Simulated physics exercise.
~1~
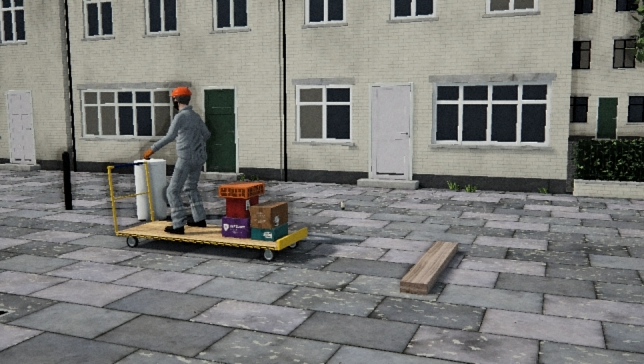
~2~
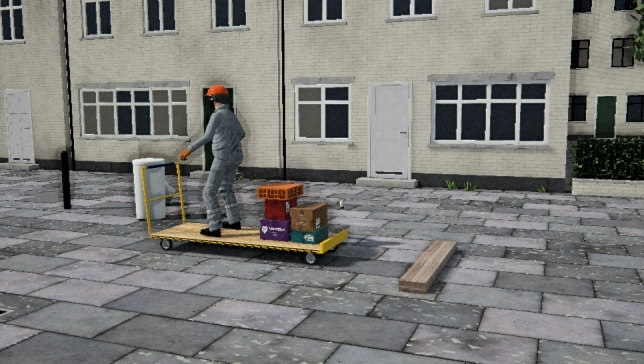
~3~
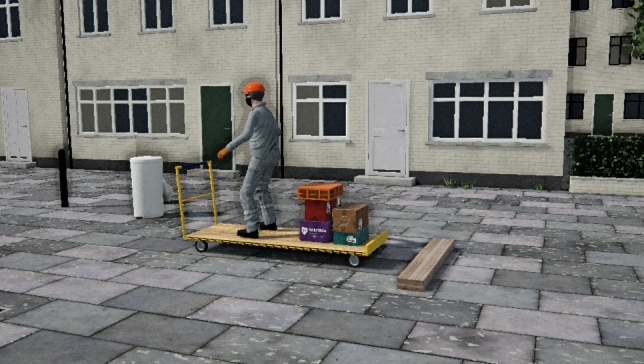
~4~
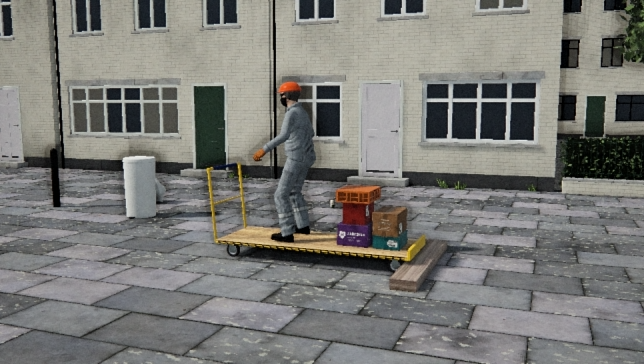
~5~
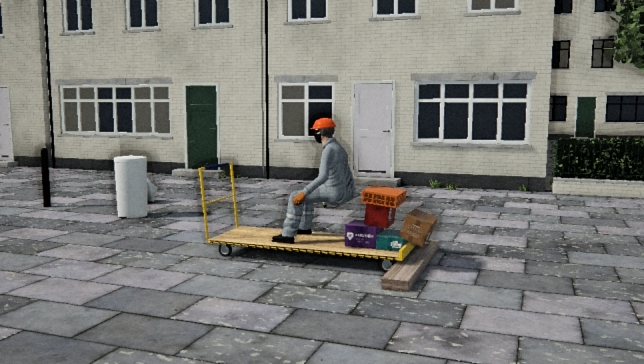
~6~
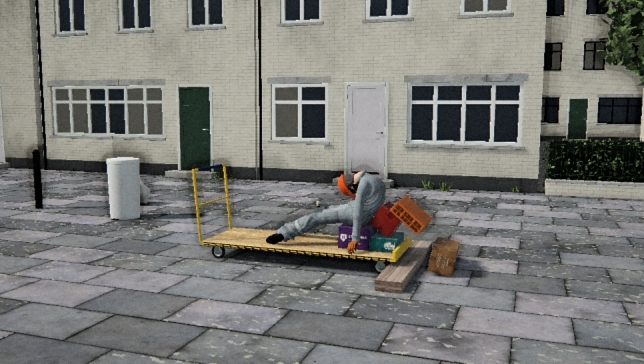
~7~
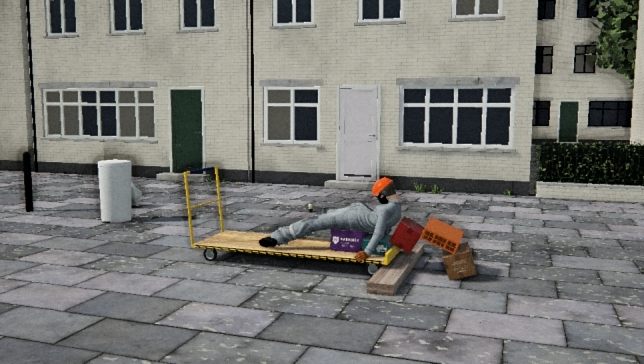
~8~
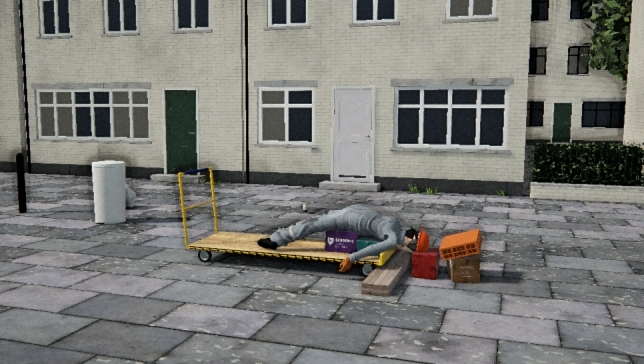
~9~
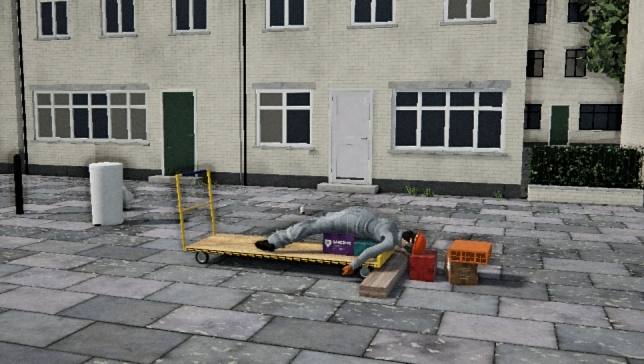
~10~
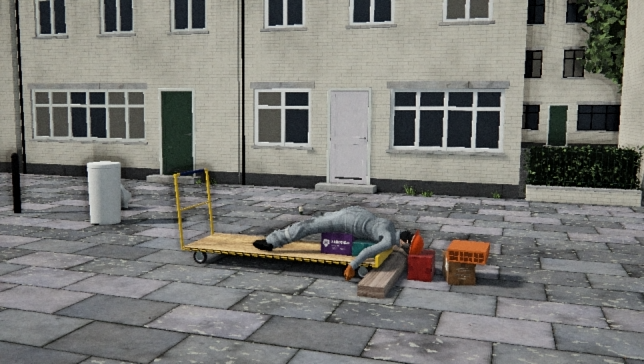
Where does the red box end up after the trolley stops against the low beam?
It comes off the front of the trolley and ends up on the paving beyond the beam, beside the orange crate and the brown box.
